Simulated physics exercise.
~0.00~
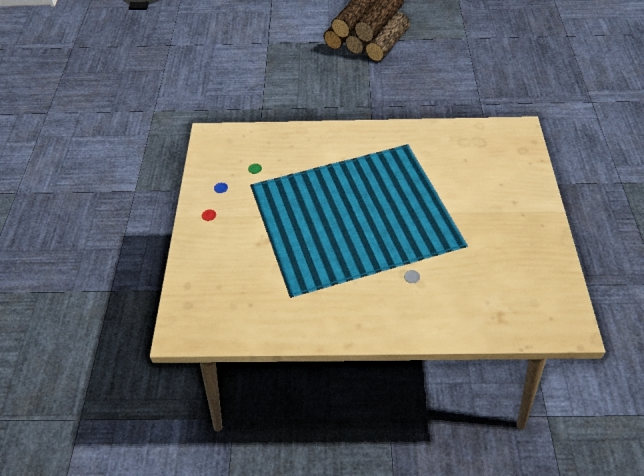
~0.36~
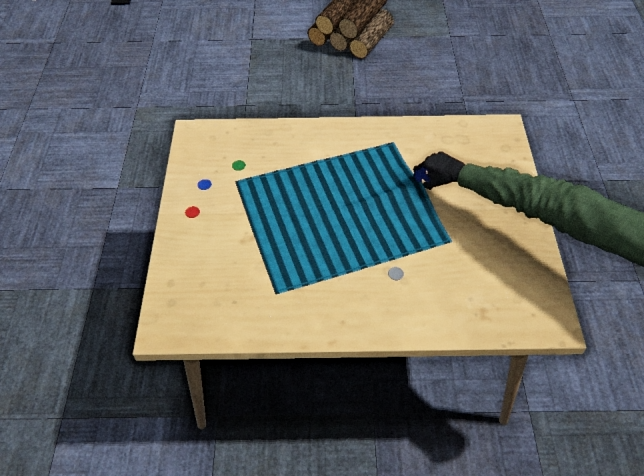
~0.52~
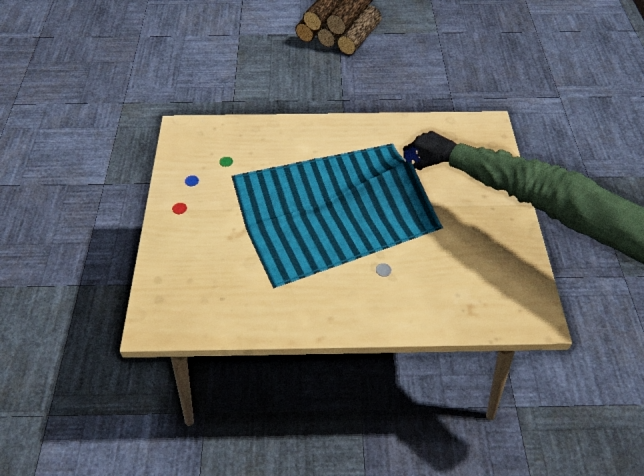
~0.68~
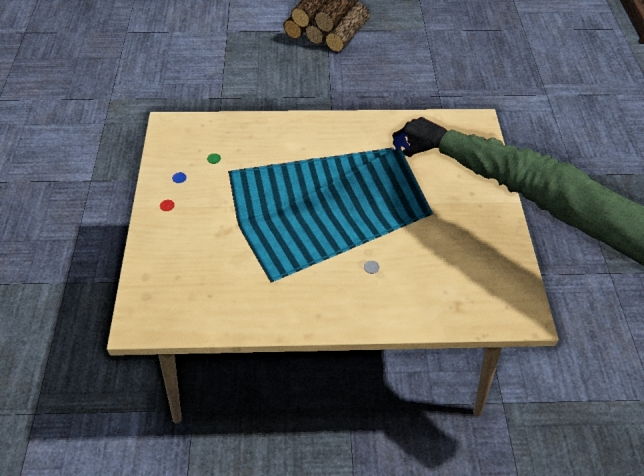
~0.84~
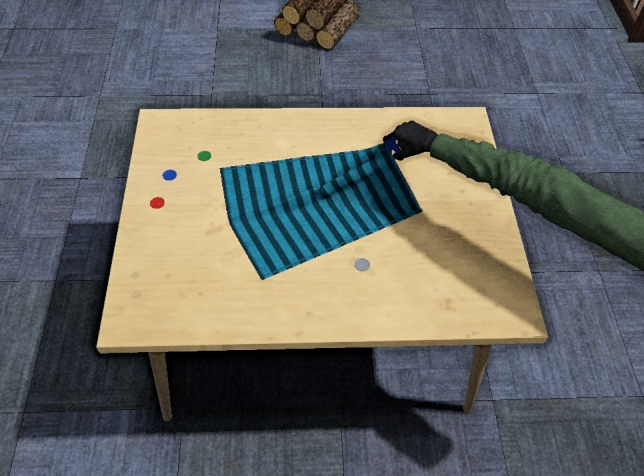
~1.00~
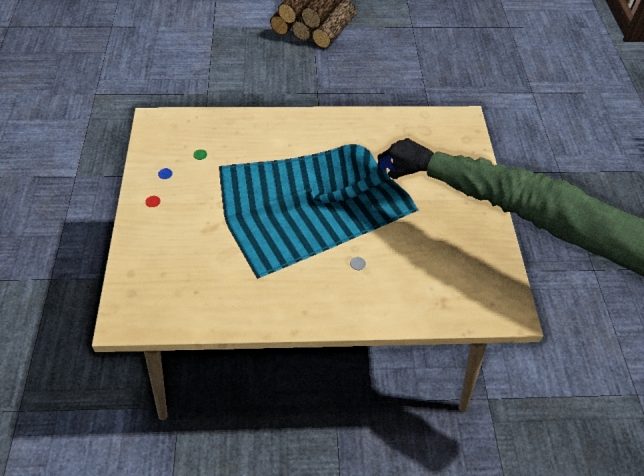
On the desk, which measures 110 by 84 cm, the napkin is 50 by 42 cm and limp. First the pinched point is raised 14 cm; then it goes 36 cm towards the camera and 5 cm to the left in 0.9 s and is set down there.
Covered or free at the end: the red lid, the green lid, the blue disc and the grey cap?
In order: The red lid remains in the open; the green lid still shows; the blue disc stays uncovered; the grey cap vanishes under it.
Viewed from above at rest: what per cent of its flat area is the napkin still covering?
At rest it covers about 55 % of its flat area.
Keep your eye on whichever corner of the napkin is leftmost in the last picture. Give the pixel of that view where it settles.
Near pixel (270, 175).
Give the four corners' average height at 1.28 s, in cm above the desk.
1 cm.
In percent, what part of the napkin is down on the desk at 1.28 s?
About 50 per cent of it.
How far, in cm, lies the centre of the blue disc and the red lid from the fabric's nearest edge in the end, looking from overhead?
26 cm and 23 cm.
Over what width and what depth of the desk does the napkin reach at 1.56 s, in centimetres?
50 x 42 cm.
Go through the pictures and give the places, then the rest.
Red lid (209, 215); green lid (255, 168); blue disc (221, 187); grey cap (412, 276); napkin corners (290, 299) (250, 185) (408, 145) (468, 247); highest point 0 cm, lowest 0 cm, in the first frame.
Napkin corners (276, 295) (235, 182); grip (421, 182); highest point 4 cm, lowest 0 cm, in the second frame.
Napkin corners (274, 289) (232, 176); grip (411, 163); highest point 10 cm, lowest 0 cm, in the third frame.
Napkin corners (271, 284) (228, 172); grip (401, 149); highest point 14 cm, lowest 0 cm, in the fourth frame.
Napkin corners (262, 281) (220, 169); grip (391, 153); highest point 14 cm, lowest 0 cm, in the fifth frame.
Napkin corners (257, 280) (219, 167) (370, 166) (419, 211); grip (386, 171); highest point 14 cm, lowest 0 cm, in the sixth frame.
At 1.3 s, 50 % of it is down, spanning 53 by 40 cm, above no small thing.
At 1.6 s, 45 % of it is down, spanning 50 by 41 cm, above grey cap.
At 1.8 s, 55 % of it is down, spanning 50 by 43 cm, above grey cap.
At 2.1 s, 60 % of it is down, spanning 50 by 45 cm, above grey cap.
At 3.1 s, 60 % of it is down, spanning 50 by 46 cm, above grey cap.
